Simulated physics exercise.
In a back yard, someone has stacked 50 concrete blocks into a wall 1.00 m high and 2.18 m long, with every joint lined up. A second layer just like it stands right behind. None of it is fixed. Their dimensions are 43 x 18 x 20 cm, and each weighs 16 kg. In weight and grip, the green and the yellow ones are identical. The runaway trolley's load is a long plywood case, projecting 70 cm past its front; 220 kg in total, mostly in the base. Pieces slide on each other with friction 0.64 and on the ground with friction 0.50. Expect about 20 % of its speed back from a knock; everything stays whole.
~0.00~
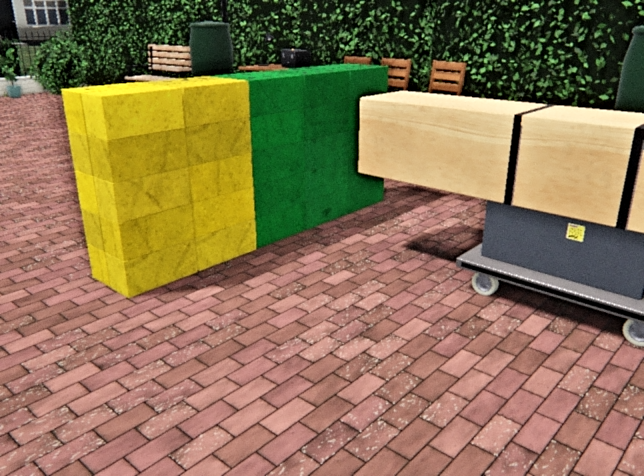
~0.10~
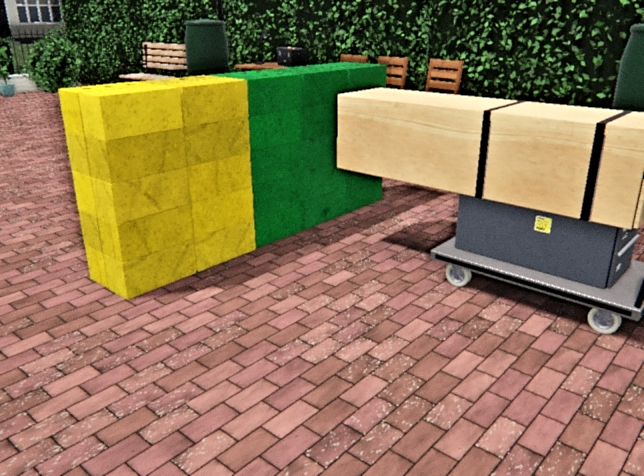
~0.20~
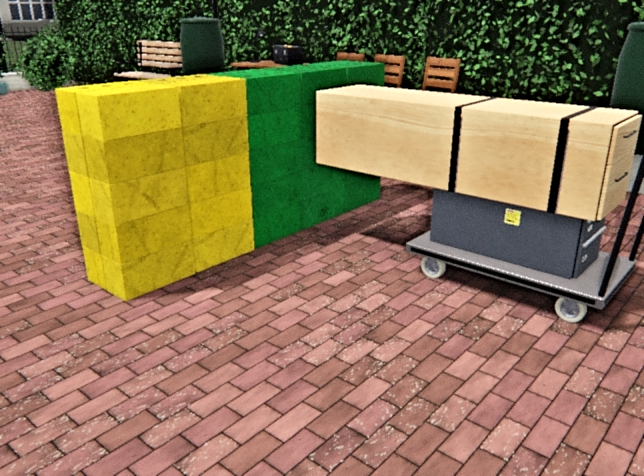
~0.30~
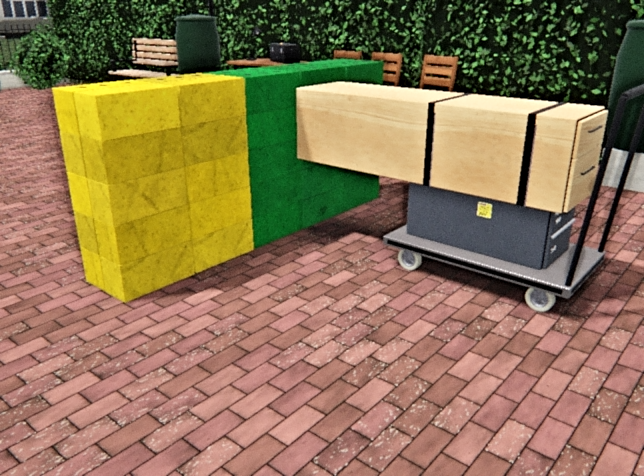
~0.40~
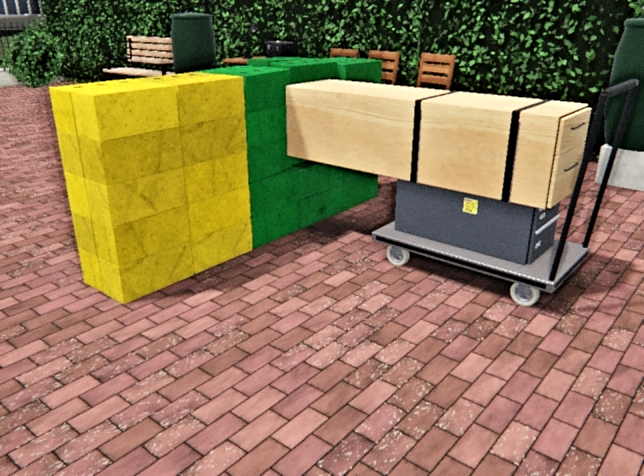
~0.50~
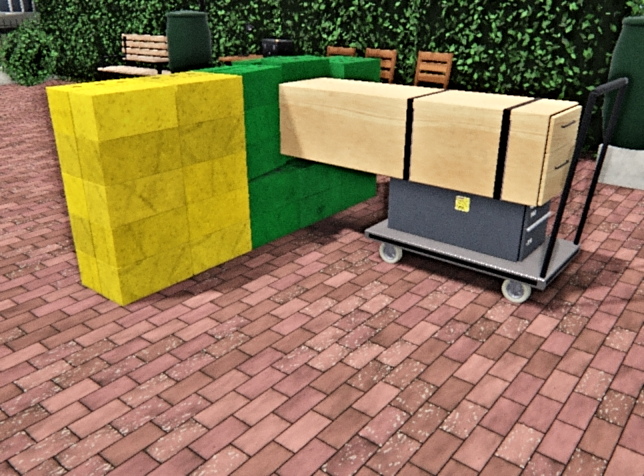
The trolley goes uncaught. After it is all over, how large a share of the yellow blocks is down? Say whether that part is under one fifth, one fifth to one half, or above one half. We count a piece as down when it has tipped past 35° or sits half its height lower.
The part is under one fifth.
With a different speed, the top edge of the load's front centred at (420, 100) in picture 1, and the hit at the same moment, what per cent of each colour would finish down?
Down at the end: Yellow 0 per cent, green 50 per cent.
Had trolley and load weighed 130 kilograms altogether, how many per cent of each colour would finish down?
For yellow it's 0, for green it's 30 in a hundred.
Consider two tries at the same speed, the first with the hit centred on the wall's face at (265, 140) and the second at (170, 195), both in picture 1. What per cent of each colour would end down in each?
For yellow it's 40 then 20 per cent, for green 30 then 0 per cent.
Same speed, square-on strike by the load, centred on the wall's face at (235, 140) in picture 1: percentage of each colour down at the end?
For yellow it's 30 per cent, for green 30 per cent.
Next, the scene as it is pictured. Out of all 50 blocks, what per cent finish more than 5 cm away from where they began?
It works out to 30 percent.
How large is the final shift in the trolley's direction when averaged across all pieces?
On average the pieces end up around 15 cm further on.
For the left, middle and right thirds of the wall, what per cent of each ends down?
0, 30 and 40 per cent, from left to right.
By 0.74 s, load 18 cm past the wall's line, still rolling; none of the 20 yellow blocks down (5 of 50 in all colours); top yellow block unmoved.
By 1.06 s, load 20 cm past the wall's line, stopped; none of the 20 yellow blocks down (11 of 50 in all colours); top yellow block unmoved.
When it is over (2.2 s), load 38 mm past the wall's line, still rolling; none of the 20 yellow blocks down (11 of 50 in all colours); top yellow block unmoved; top green block unmoved. That is 0 per cent. In pixels of the last frame, middles, top yellow block near (201, 98), top green block near (352, 75).
